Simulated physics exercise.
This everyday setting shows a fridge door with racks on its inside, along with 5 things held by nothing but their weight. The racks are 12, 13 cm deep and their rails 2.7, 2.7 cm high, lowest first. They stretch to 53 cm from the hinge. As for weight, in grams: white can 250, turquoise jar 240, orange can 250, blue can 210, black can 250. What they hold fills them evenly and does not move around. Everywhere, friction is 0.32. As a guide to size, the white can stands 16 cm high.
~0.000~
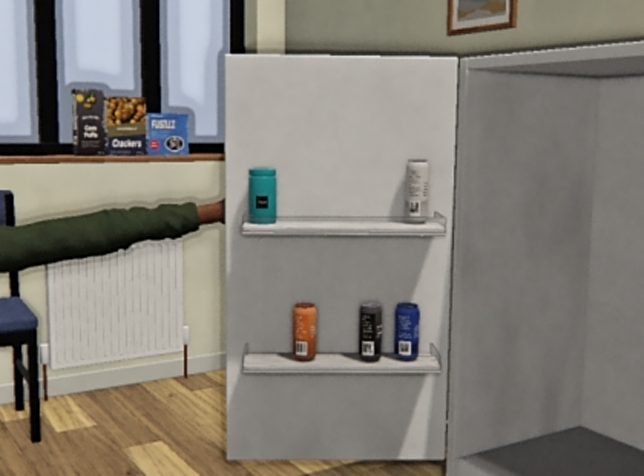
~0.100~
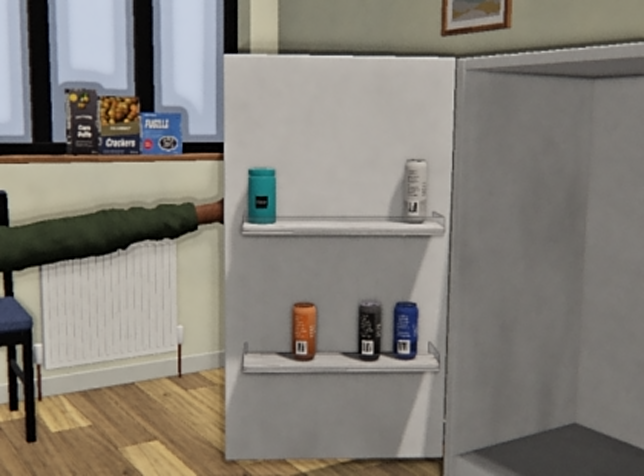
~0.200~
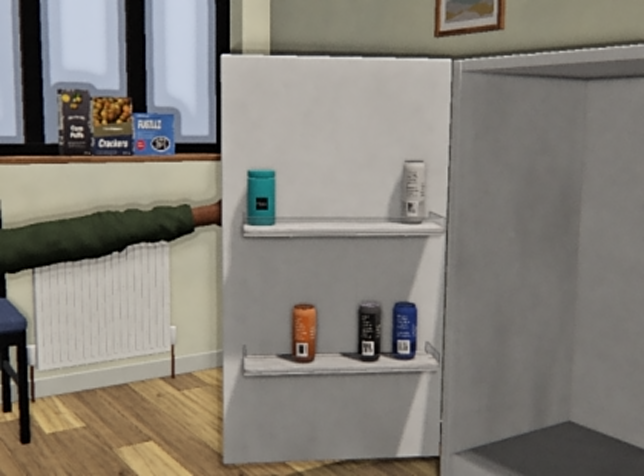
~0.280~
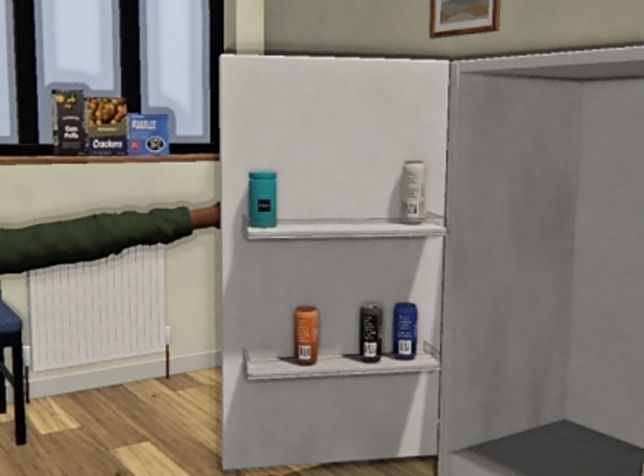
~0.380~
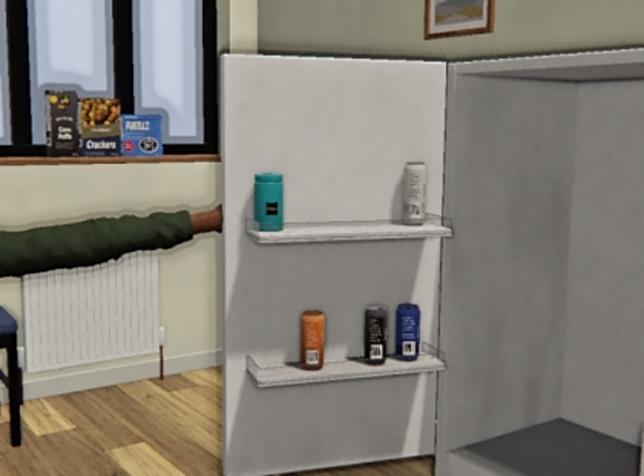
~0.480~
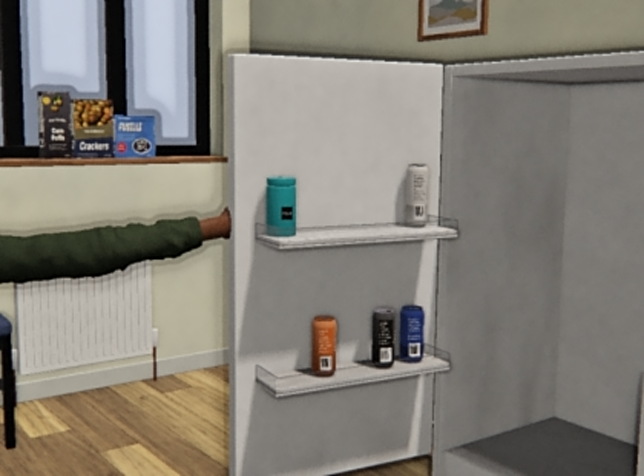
A fridge door, hinged on the right, stands wide open in a room with a window and radiator, seen from in front of its inner side. Its upper rack holds a turquoise jar at left and a white can at right, with orange, black and blue cans below. A green-sleeved arm from the left swings the door partway inward, slowly then faster, while the camera shifts slightly and the containers ride along.
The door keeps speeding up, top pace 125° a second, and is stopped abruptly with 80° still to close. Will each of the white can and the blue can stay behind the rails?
At the end, most likely the white can hangs on, most likely the blue can hangs on.
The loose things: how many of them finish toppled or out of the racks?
Altogether, 2.
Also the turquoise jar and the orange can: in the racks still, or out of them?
Final state - turquoise jar: Inside the limits; orange can: Beyond the limits.
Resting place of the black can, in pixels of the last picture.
Roughly at (413, 343) in the last picture.
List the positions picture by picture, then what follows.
Door 120° open; white can (417, 192); blue can (407, 332), in the first frame.
Door 119° open; black can (370, 332); turquoise jar (262, 196), in the second frame.
Door 117° open; orange can (304, 334); black can (369, 332), in the third frame.
Door 113° open; turquoise jar (263, 199); orange can (306, 336), in the fourth frame.
Door 107° open; black can (376, 336); turquoise jar (269, 203), in the fifth frame.
Door 98° open; white can (417, 196); blue can (412, 334), in the sixth frame.
By 0.68 s, door 80° open; orange can tilted 6°; turquoise jar 4 cm from its spot.
By 0.88 s, door 80° open; orange can tilted 64°; turquoise jar tilted 53°.
By 1.18 s, door 80° open; orange can now out of the racks; turquoise jar on its side.
By 1.38 s, door 80° open; turquoise jar tilted 70°.
When it is over (2.3 s), out of the racks, orange can; lying over behind the rails, turquoise jar; the other 3 within 5 cm of the start. In the last view, white can near (431, 197), blue can near (431, 337).
